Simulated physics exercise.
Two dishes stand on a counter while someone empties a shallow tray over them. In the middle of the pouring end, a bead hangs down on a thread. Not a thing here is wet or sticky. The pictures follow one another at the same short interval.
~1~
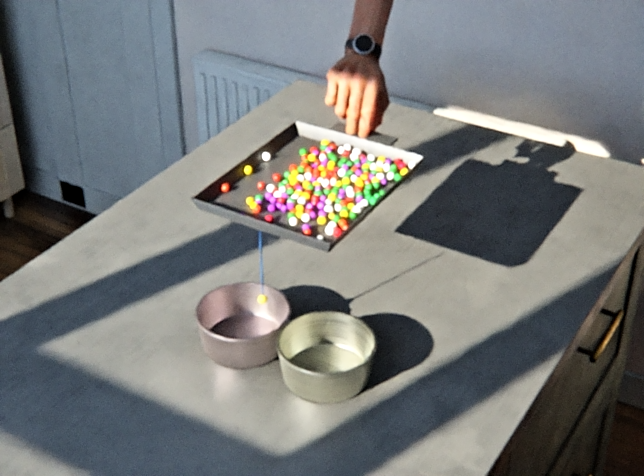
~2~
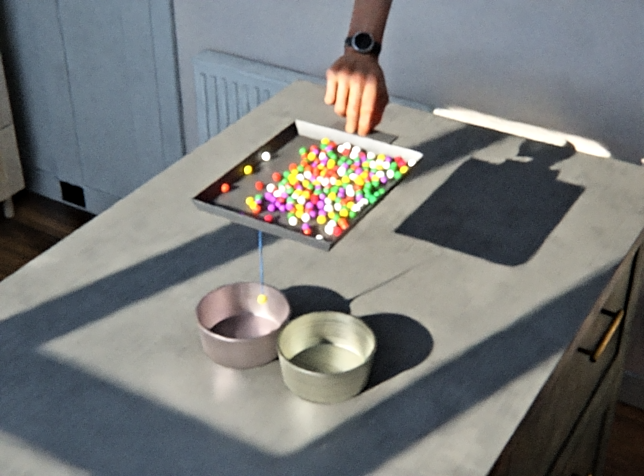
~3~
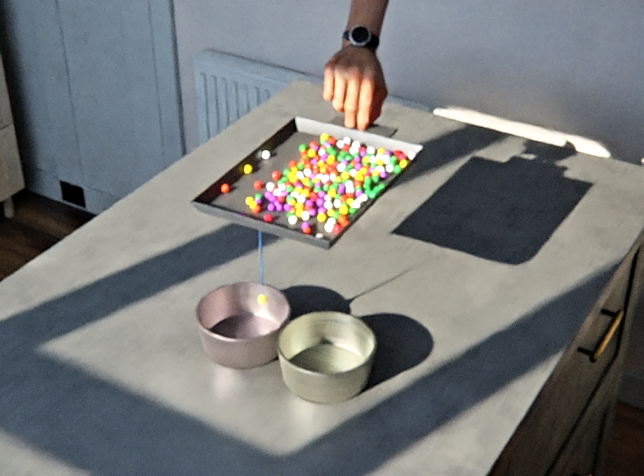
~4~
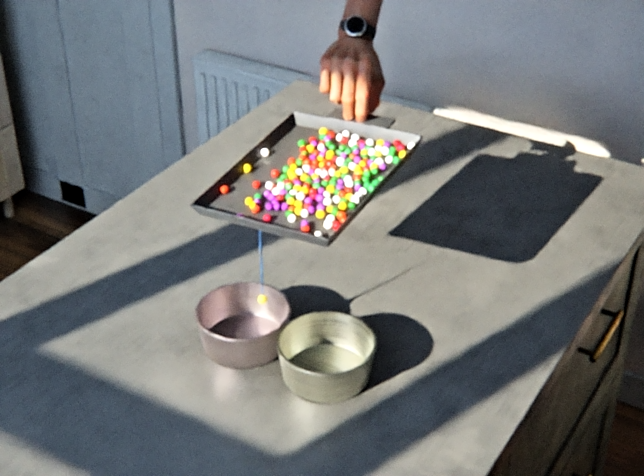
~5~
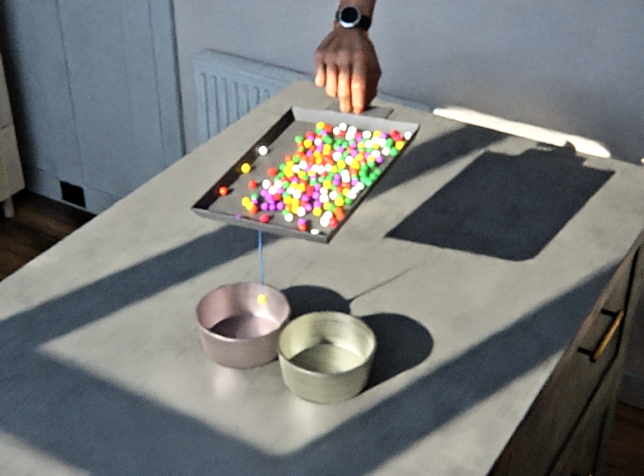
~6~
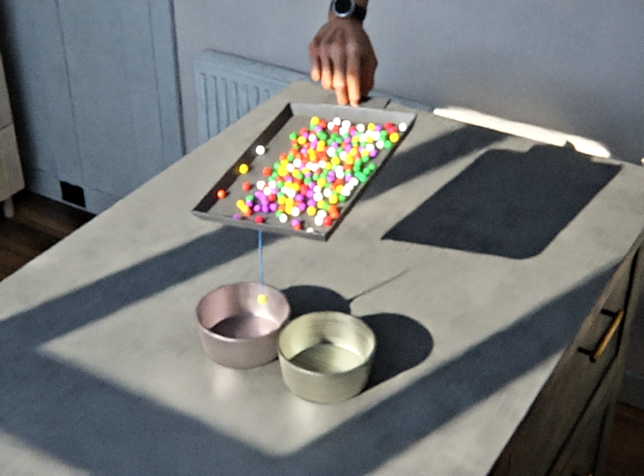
A hand wearing a dark watch grips the far edge of a shallow grey tray above a sunlit grey counter, seen from above at an angle by a still camera. Multicoloured beads cover the tray, a yellow bead hangs beneath it on a blue thread, and a pinkish dish sits left of a pale green one. The hand gradually tilts the tray toward its left corner, and the beads shift slightly leftward.
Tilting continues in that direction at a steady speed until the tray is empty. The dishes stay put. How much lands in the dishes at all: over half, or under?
Looks like the dishes end up with a minority of it in the end.
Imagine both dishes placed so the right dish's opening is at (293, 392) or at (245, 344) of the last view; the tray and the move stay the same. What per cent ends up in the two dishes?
Roughly 0 per cent, and 40 per cent.
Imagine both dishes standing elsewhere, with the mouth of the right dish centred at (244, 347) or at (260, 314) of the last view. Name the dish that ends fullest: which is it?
It comes out as the one to the left in the first try and the one to the left in the second.
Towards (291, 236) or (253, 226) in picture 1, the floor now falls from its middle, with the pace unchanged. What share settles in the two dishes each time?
Near 90 % and 60 %.
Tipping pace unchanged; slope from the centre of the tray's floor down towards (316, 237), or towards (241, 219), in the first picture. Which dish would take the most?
Going by the two slopes in order, it's the right-side one and then the left-side one.
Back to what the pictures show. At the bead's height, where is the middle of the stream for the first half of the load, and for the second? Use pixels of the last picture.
At about (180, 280), then at (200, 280).
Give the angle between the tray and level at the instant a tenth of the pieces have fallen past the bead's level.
At roughly 45°.
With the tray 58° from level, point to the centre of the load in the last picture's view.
The load is centred around (207, 238).
Shortly afterwards, tray tipped steeply; near half on the tray; a little in the left dish; near a third outside both; a little in the air.
Next, tray tipped right over; near a quarter in the left dish; the bulk outside both; only a few in the air.
Some moments later, tray tipped past a quarter turn; near a quarter in the left dish; the bulk outside both.
In the end, tray tipped past a quarter turn; none at all in the right dish; near a quarter in the left dish; the bulk outside both.
